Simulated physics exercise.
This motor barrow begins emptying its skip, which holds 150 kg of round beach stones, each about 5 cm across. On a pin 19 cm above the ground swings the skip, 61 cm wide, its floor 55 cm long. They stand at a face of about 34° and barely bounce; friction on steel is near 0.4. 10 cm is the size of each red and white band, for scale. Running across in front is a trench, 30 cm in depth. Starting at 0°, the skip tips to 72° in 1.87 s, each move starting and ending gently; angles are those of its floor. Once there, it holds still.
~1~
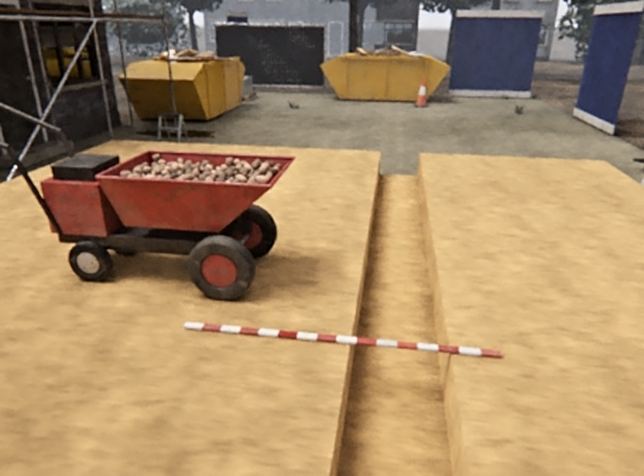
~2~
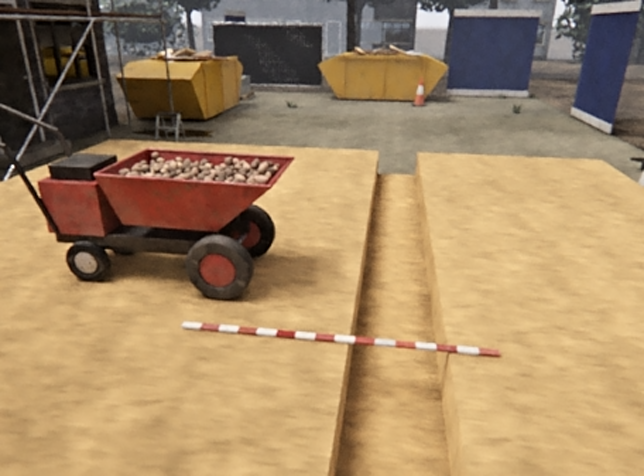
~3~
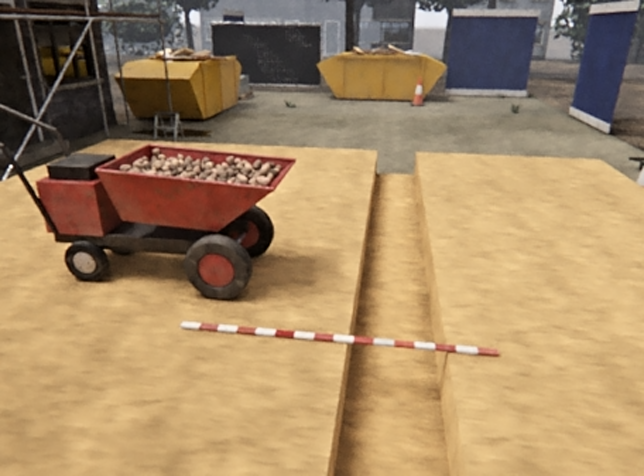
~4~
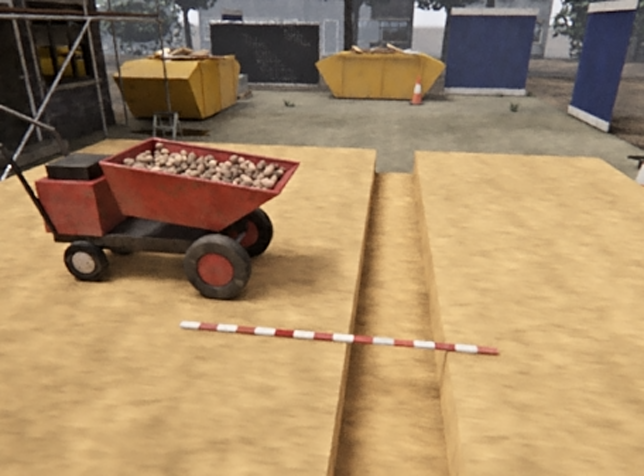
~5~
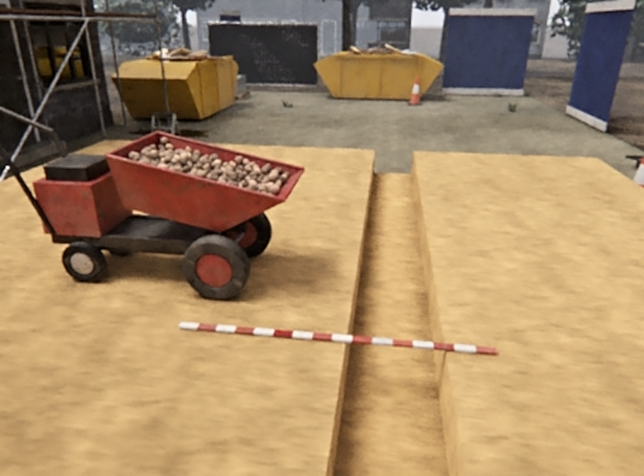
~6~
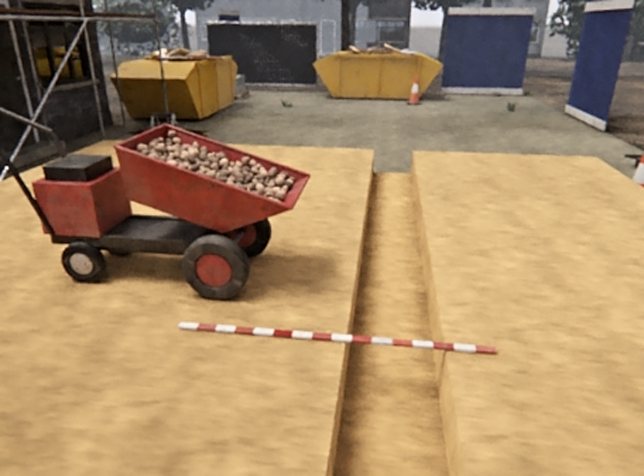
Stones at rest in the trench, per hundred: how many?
Approx. 67 %.
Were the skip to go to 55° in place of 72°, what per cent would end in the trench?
Close to 85 per cent then.
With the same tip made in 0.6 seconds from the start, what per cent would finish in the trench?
Estimate: About 75 %.
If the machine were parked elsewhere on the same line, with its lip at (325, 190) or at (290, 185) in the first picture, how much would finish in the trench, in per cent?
Some 100 and some 90 per cent, in that order.
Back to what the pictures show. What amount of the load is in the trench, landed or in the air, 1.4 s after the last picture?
At that moment: Approx. 55 %.
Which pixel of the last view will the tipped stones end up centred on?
Their middle lands near (389, 319).
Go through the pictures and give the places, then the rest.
The skip is at 0°, its lip at (272, 187); the top of the load is at (229, 166), in the first picture.
The skip is at 1°, its lip at (271, 187); the top of the load is at (195, 165), in the second picture.
Lip at (274, 190), floor tilted 3°, highest stones at (170, 162), in the third picture.
Lip at (279, 194), floor tilted 7°, highest stones at (161, 157), in the fourth picture.
Lip at (285, 200), floor tilted 12°, highest stones at (159, 151), in the fifth picture.
Lip at (292, 208), floor tilted 17°, highest stones at (165, 143), in the sixth picture.
Then, 0.8 s after the last picture the floor is at 61°, 92 % in the skip, 7 % short of the trench, 1 % in the trench; the foremost stones are at (355, 276).
Then, 1.4 s after the last picture the floor is at 72°, 32 % in the skip, 14 % short of the trench, 54 % in the trench; the foremost stones are at (430, 338).
Then, 1.7 s after the last picture the floor is at 72°, 21 % in the skip, 15 % short of the trench, 64 % in the trench; the foremost stones are at (430, 333).
Then, 3.7 s after the last picture the floor is at 72°, 18 % in the skip, 15 % short of the trench, 67 % in the trench; the foremost stones are at (430, 333).
